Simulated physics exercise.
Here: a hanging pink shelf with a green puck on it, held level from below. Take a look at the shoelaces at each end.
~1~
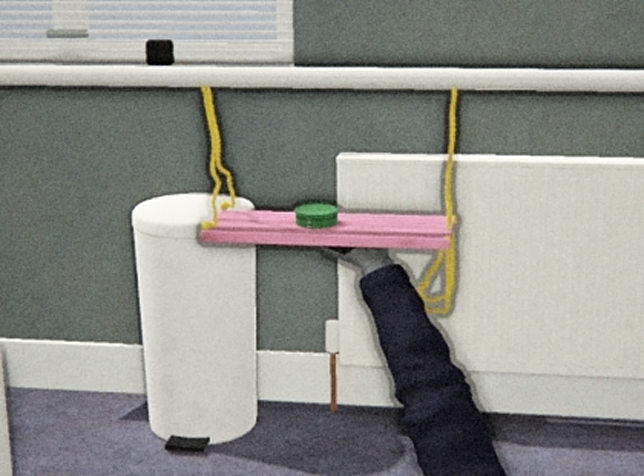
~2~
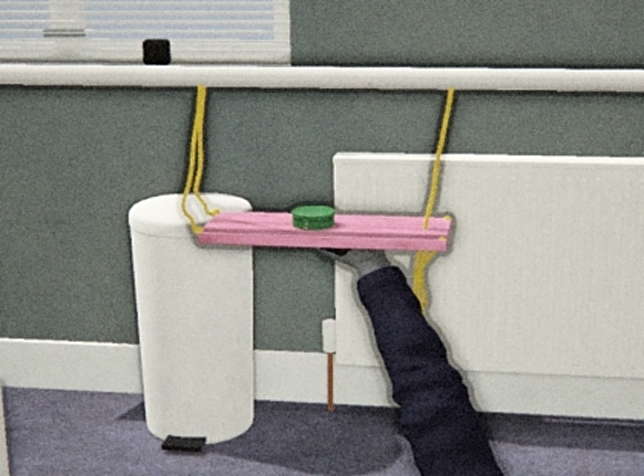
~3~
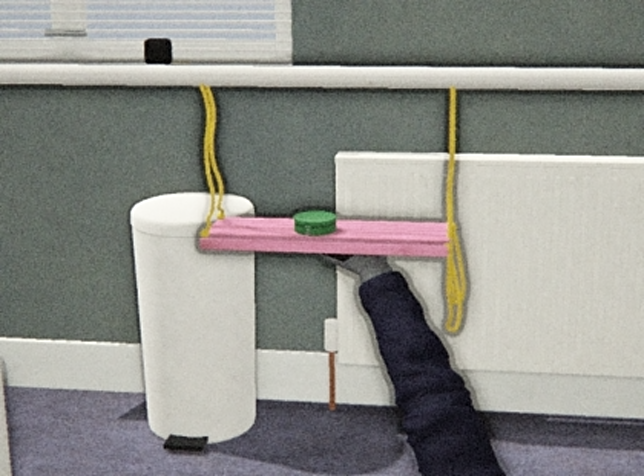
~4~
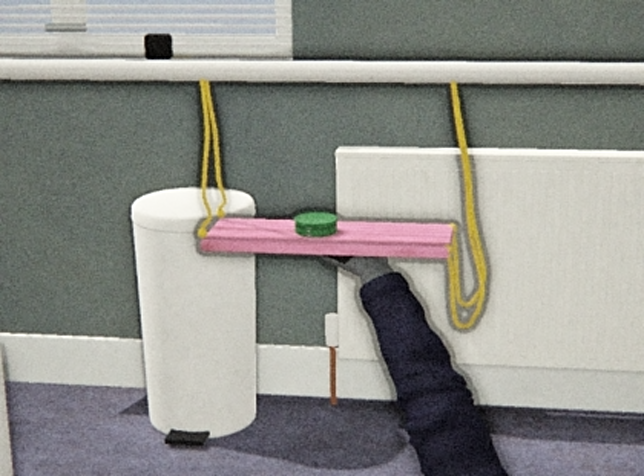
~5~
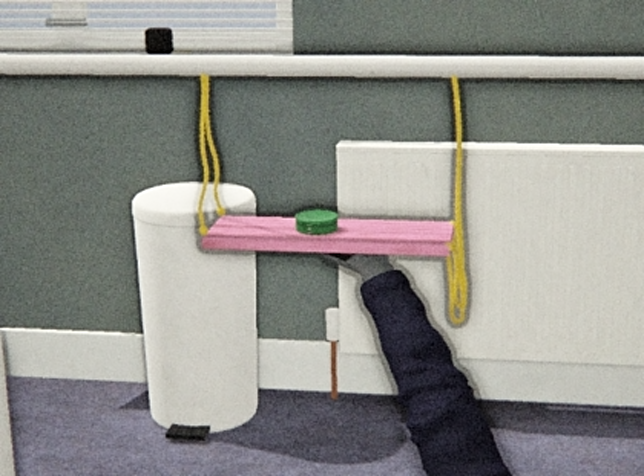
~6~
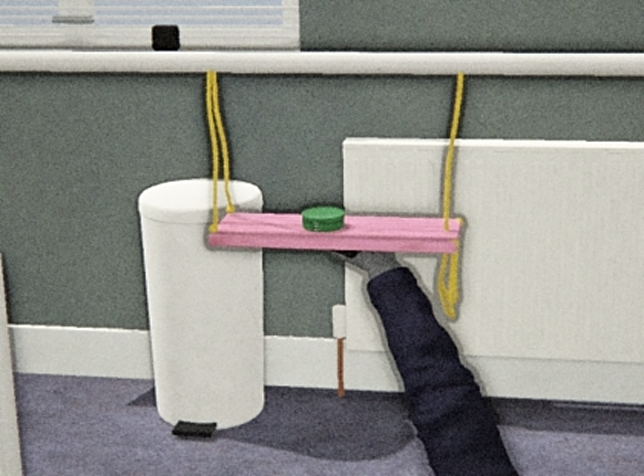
A dark-sleeved arm held a pink shelf level from below, barely moving, with a green puck resting on top, while the yellow laces at its ends swayed a little, the right one hanging in a slack loop.
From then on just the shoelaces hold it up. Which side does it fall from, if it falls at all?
It's likely to fall away rightward, if you ask me.
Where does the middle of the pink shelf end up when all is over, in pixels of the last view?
(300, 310).
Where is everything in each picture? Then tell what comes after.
Green puck (317, 217); pink shelf (323, 241), in the first picture.
Green puck (313, 218), in the second picture.
Green puck (315, 224), in the third picture.
Green puck (316, 225); pink shelf (323, 250), in the fourth picture.
Green puck (317, 223), in the fifth picture.
Green puck (323, 220); pink shelf (330, 245); left shoelaces almost straight; right shoelaces slack, hanging in a loop, in the sixth picture.
Then, 0.80 s past the final frame, board tipped 41° down to the right; puck on the floor.
Then, 1.42 s past the final frame, board tipped 42° down to the right; puck on the floor.
When it is over, board tipped 44° down to the right; puck on the floor. The green puck is shed rightwards.
